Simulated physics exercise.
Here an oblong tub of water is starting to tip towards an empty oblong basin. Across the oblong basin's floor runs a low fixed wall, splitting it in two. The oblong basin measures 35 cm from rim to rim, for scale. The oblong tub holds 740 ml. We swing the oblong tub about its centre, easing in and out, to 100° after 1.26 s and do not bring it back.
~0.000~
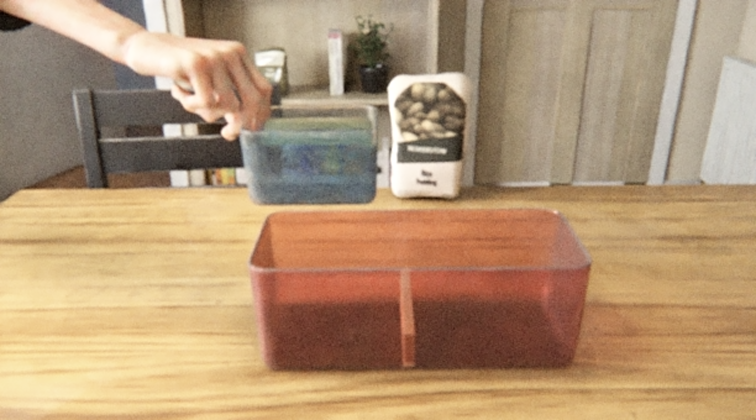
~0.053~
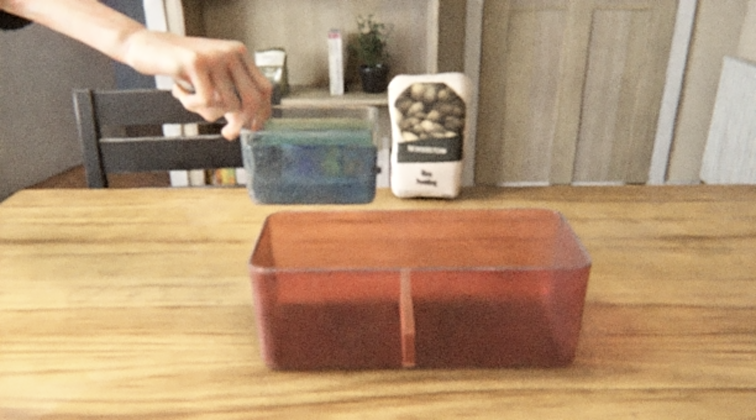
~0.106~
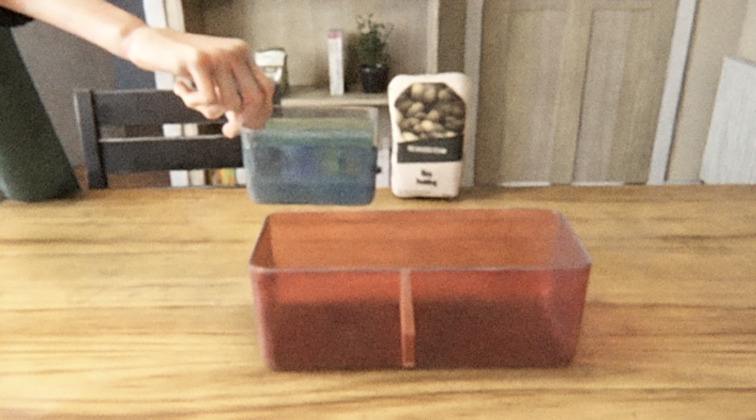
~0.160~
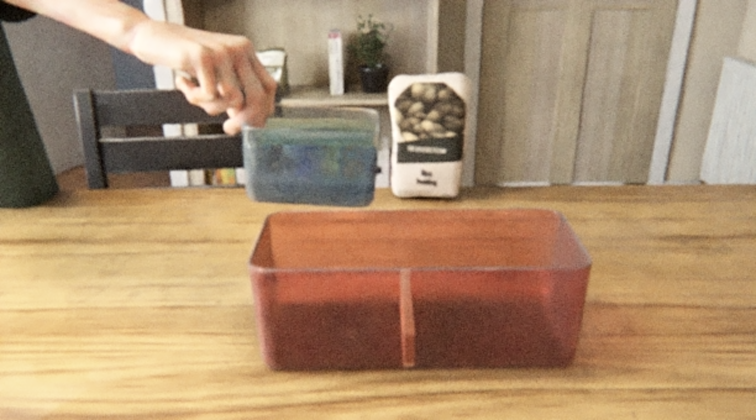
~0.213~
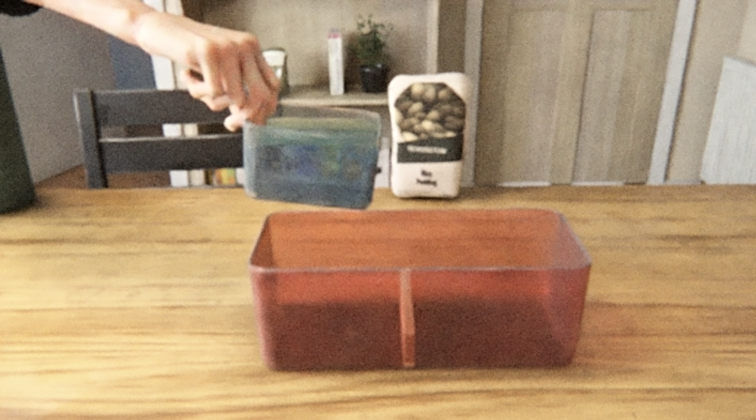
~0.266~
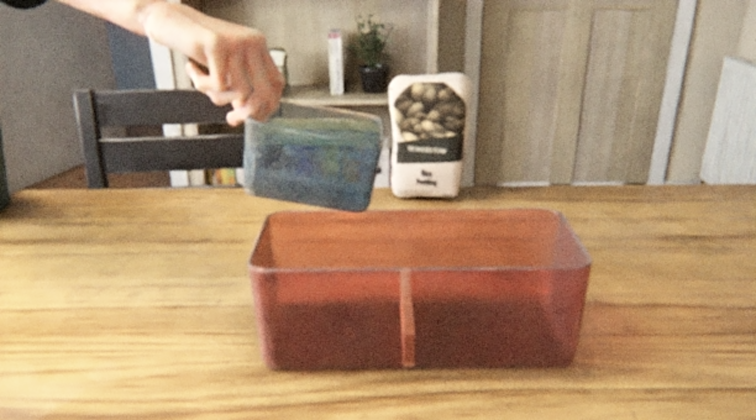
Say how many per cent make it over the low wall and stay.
About 75 per cent makes it over and stays.
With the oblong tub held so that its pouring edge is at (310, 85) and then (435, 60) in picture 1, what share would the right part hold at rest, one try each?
Around 35 per cent first, around 95 per cent next.
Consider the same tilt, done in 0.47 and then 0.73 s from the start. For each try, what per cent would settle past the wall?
The first try gives 70 percent and the second 75 percent.
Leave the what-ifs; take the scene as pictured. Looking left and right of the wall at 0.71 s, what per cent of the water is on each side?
Lab note: Left near 1 %, right near 16.
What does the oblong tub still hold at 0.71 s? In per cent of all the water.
Near 58 in a hundred.
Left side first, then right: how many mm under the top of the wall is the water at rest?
Left side: Around 34 mm. Right side: Around 20 mm.
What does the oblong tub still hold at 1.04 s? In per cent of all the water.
Close to 14 percent of the whole amount.
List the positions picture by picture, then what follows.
Tilt 0°; pouring edge (377, 120); surface from (252, 130) to (375, 128); the oblong basin's rim runs from (259, 239) to (575, 237); the wall's top is at (407, 301), in the first picture.
Tilt 0°; pouring edge (377, 120); surface from (252, 129) to (375, 128), in the second picture.
Tilt 2°; pouring edge (378, 122); surface from (254, 129) to (375, 129), in the third picture.
Tilt 4°; pouring edge (379, 124); surface from (253, 129) to (376, 129), in the fourth picture.
Tilt 7°; pouring edge (380, 127); surface from (255, 129) to (378, 130), in the fifth picture.
Tilt 11°; pouring edge (382, 132); surface from (255, 129) to (380, 130), in the sixth picture.
After 0.71 s the tilt is 60° and 58 per cent is still to pour, 1 is left of the wall and 17 right of it.
After 1.04 s the tilt is 93° and 14 per cent is still to pour, 9 is left of the wall and 73 right of it.
After 1.39 s the tilt is 100° and 2 per cent is still to pour, 22 is left of the wall and 75 right of it.
After 1.76 s the tilt is 100° and 0 per cent is still to pour, 25 is left of the wall and 75 right of it.
In the end 24 per cent lies left of the wall, 75 right of it and 1 outside.
